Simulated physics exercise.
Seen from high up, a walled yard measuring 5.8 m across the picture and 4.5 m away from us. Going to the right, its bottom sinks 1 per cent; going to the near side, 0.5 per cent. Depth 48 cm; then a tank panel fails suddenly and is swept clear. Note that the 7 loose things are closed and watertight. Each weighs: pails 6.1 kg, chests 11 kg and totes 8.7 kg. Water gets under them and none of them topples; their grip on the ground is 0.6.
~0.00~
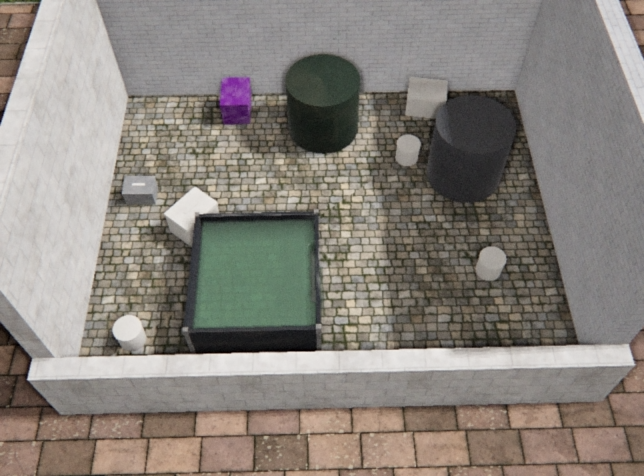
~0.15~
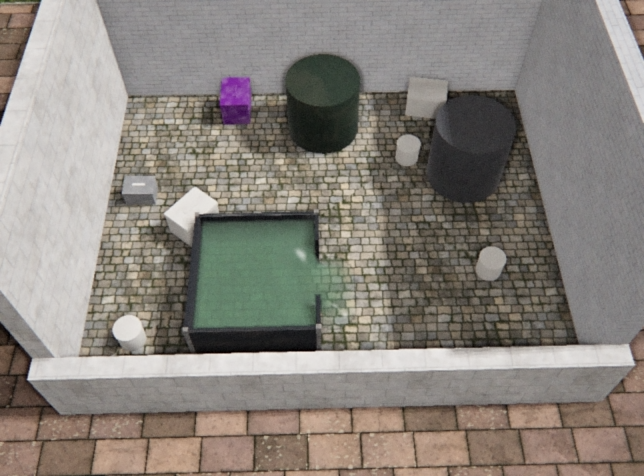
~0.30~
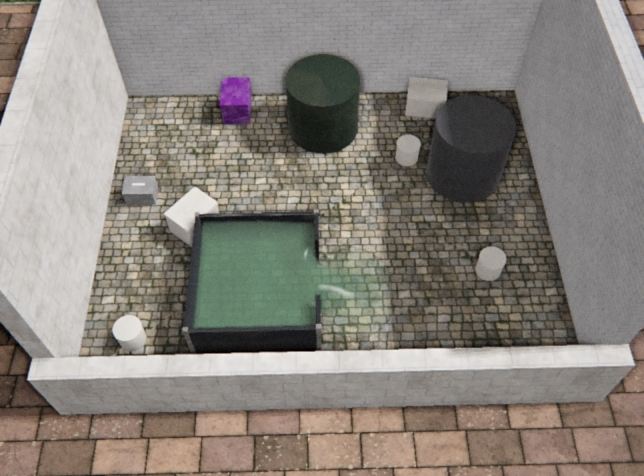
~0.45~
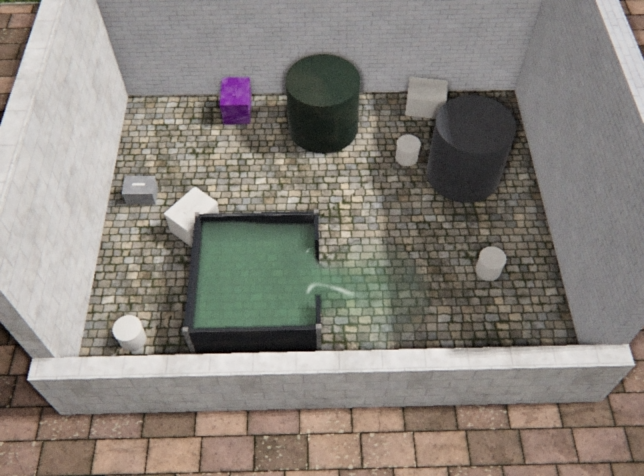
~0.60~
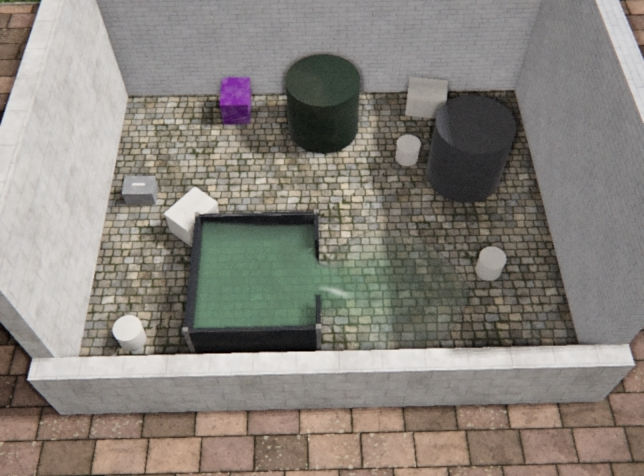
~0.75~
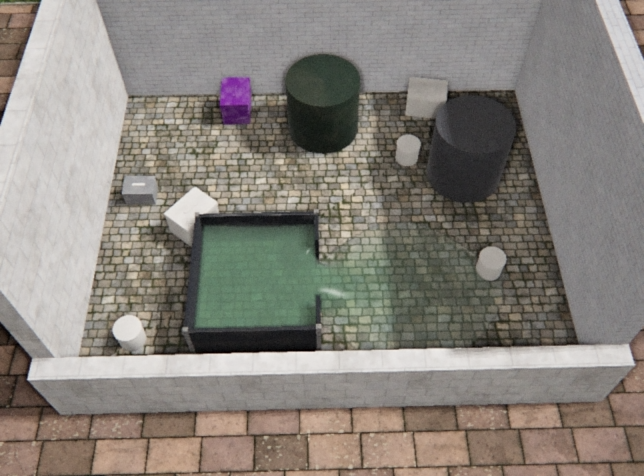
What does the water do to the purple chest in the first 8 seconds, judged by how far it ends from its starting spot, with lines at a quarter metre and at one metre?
Displacement: Negligible.
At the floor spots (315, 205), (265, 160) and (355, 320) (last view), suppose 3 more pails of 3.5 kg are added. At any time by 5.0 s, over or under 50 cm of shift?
One by one: Below the mark, below the mark, beyond the mark.
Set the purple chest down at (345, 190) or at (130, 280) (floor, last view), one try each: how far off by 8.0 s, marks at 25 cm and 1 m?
I'd expect that it remains where it was first and remains where it was second.
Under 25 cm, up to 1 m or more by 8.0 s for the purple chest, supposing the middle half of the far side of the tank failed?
Result: The purple chest goes a long way.
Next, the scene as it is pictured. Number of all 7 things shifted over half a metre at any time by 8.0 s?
2 in all.
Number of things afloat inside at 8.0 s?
I'd say 1 of them.
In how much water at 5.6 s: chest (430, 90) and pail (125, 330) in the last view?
I'd put it at 4 cm and 0 cm respectively.
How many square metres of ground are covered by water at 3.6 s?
That flooded area is roughly 12 m2.
After 1.6 s the purple chest is near (235, 91), 0.0 m from its start, aground; 0 afloat.
After 3.6 s the purple chest is near (235, 91), 0.0 m from its start, aground; 0 afloat.
After 5.6 s the purple chest is near (235, 91), 0.0 m from its start, aground; 0 afloat.
After 8.0 s the purple chest is near (235, 91), 0.0 m from its start, aground; 1 afloat.
